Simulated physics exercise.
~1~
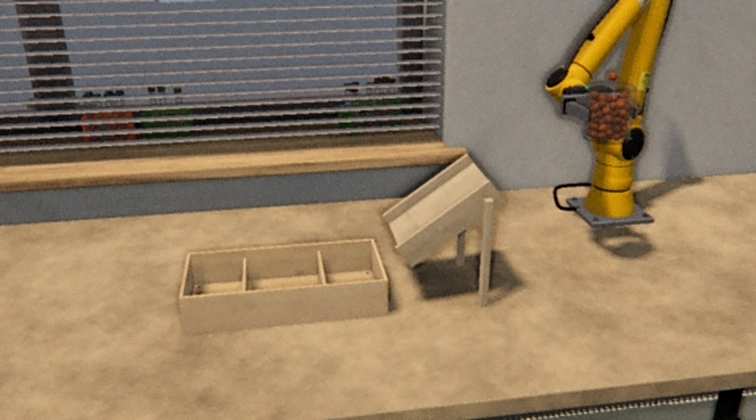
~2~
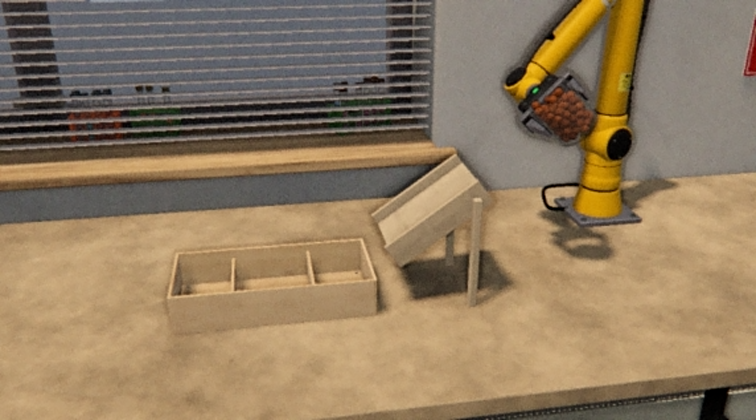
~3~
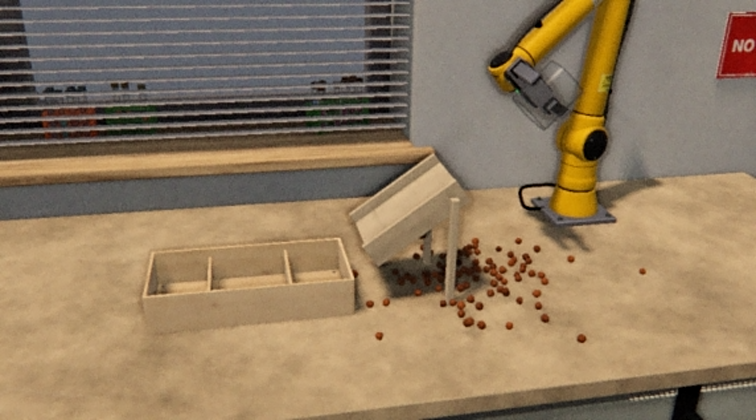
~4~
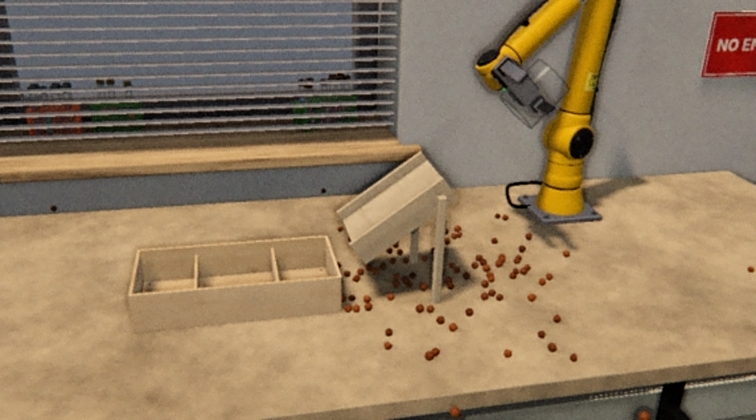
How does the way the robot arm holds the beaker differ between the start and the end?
At the start the arm holds the beaker upright and full of nuts, while at the end it holds it upside down.
